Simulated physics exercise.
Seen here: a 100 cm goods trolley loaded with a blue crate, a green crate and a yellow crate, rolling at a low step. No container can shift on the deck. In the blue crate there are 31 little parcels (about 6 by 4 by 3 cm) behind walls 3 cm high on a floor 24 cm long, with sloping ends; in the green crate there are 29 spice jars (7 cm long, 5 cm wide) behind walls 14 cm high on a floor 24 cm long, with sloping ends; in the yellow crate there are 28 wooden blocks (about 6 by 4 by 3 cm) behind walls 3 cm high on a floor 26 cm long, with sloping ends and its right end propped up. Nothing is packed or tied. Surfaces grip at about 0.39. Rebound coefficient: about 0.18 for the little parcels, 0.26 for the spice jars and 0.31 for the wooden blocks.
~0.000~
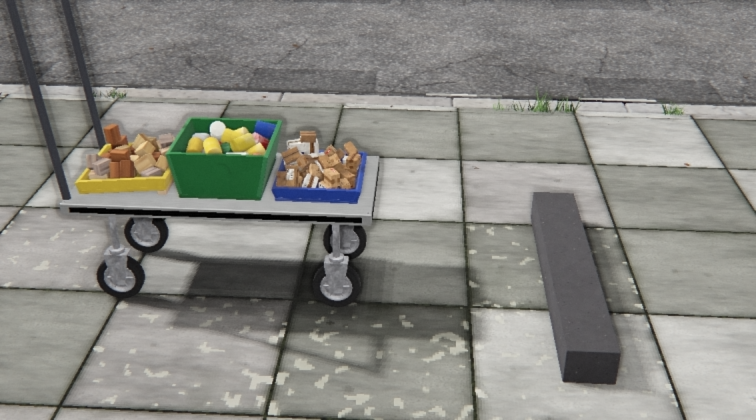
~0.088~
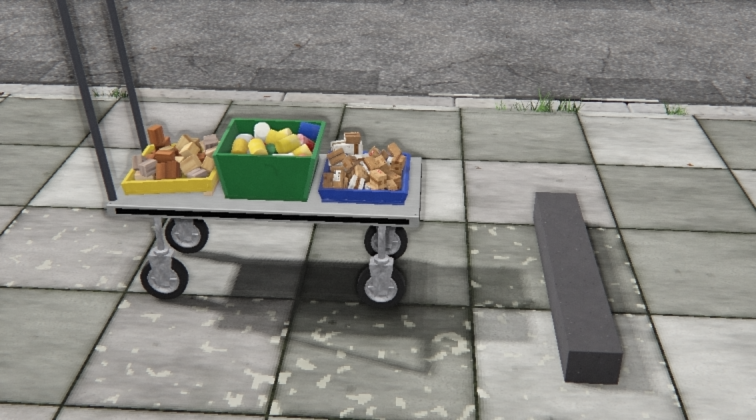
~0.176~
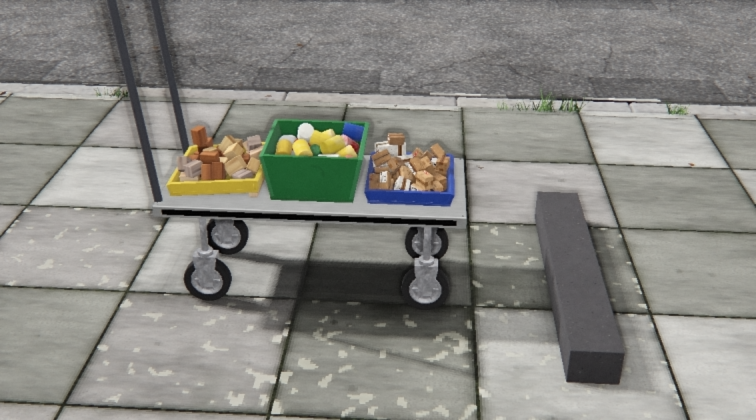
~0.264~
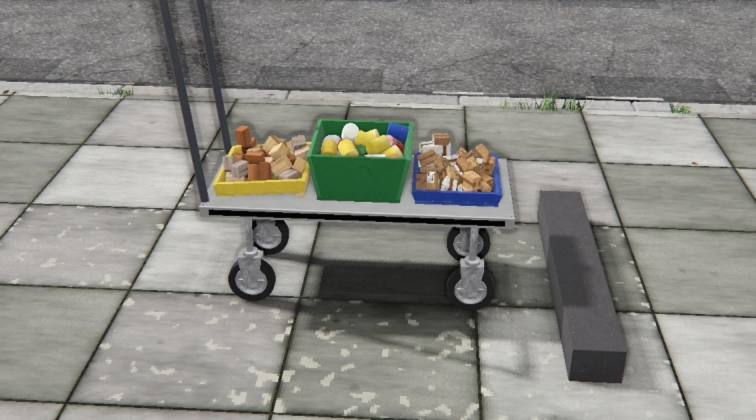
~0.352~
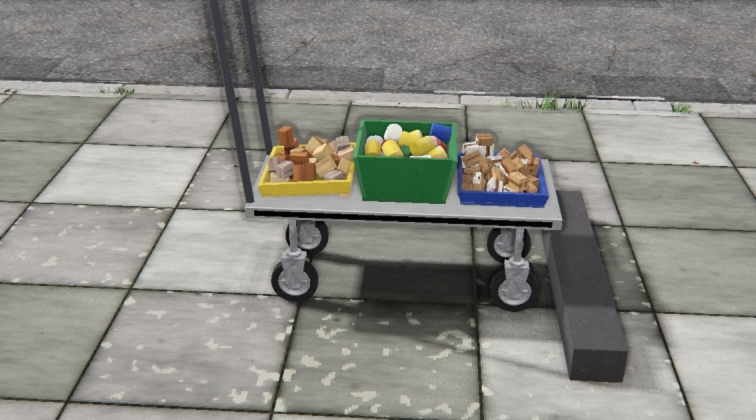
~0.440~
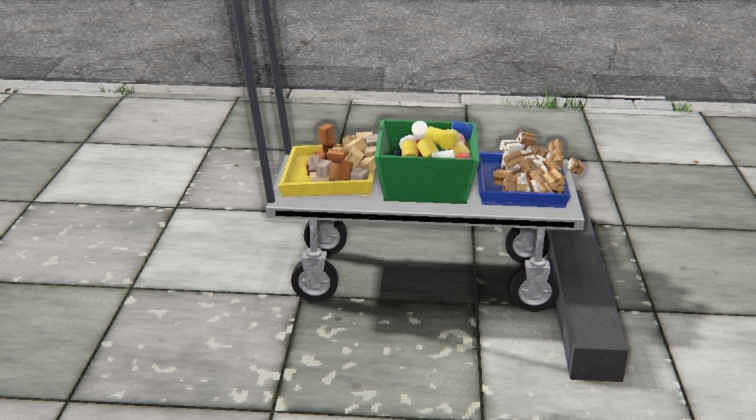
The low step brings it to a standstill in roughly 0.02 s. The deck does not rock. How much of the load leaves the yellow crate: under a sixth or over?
The yellow crate loses less than a sixth of its wooden blocks.
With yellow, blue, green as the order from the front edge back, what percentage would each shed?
Then blue crate 30, green crate 0, yellow crate 20 per cent.
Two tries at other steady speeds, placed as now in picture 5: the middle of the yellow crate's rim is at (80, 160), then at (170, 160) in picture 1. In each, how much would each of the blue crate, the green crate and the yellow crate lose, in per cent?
Blue crate 40 then 20, green crate 0 then 0, yellow crate 20 then 0 per cent.
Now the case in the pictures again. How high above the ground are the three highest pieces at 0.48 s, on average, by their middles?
About 54 cm.
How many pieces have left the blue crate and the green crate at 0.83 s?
About: Blue crate 8, green crate 0.
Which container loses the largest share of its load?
It is the blue crate.
After 0.48 s, blue crate 29 in, 2 out, green crate 29 in, 0 out and yellow crate 28 in, 0 out.
After 0.60 s, blue crate 24 in, 7 out, green crate 29 in, 0 out and yellow crate 27 in, 1 out.
After 0.83 s, blue crate 22 in, 9 out, green crate 29 in, 0 out and yellow crate 26 in, 2 out.
When it is over (at 1.34 s), blue crate 22 in, 9 out, green crate 29 in, 0 out and yellow crate 26 in, 2 out. Asked share, 2 of 28, 7 per cent.
